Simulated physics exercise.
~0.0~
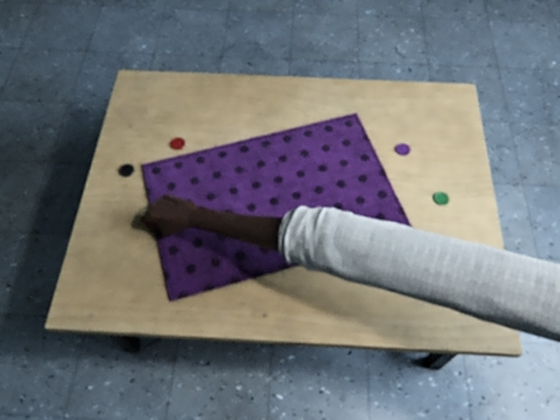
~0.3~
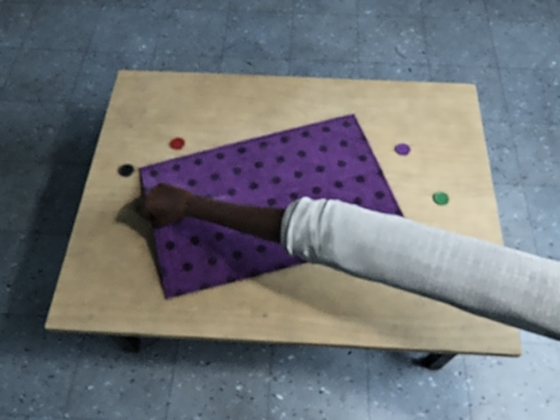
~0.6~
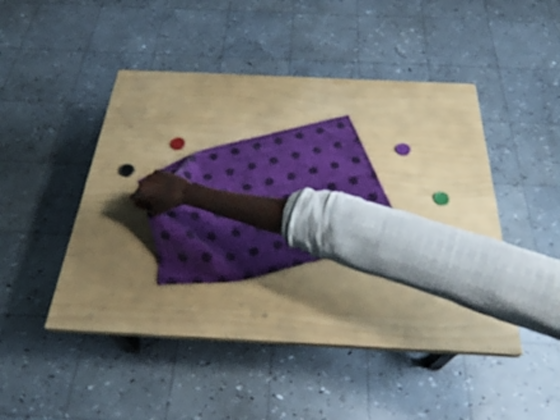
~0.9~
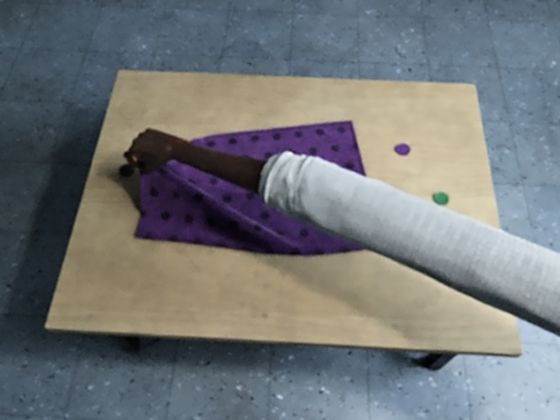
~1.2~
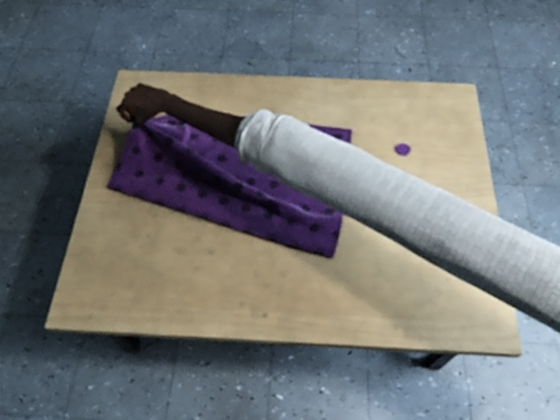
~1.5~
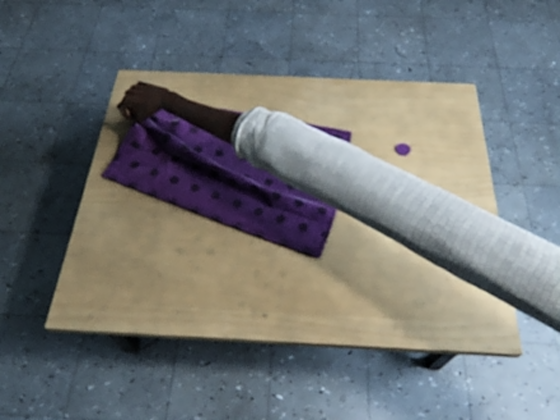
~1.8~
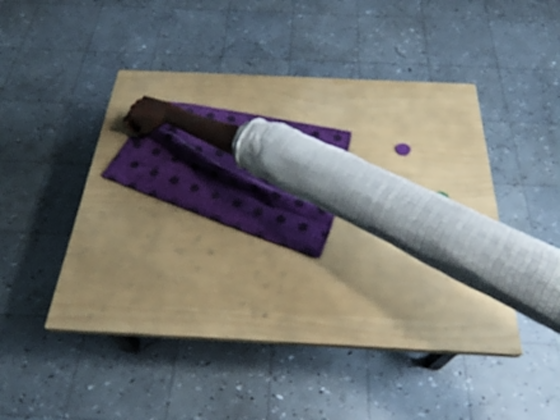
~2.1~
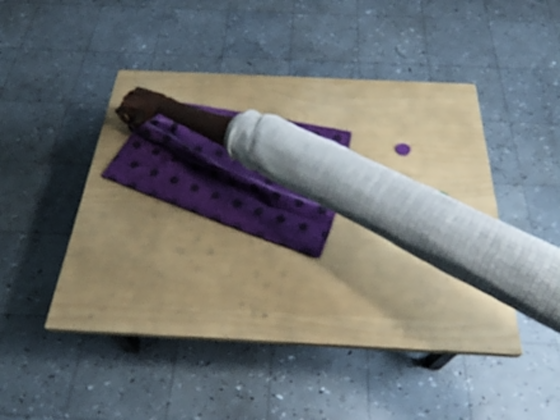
A pale wooden side table stands on a speckled blue-grey tiled floor, seen from above by a still camera. A purple napkin with dark dots lies across its middle, with a red token and a black cap at the upper left and a purple cap and a green badge at the right. A hand in a light sleeve reaches in from the right, grips the napkin's left side and lifts it, then draws it up and to the left. The cloth bunches, swings over the red token and black cap, and is lowered. It ends creased at the upper left, covering both, the purple cap still uncovered and the hand still over its corner.
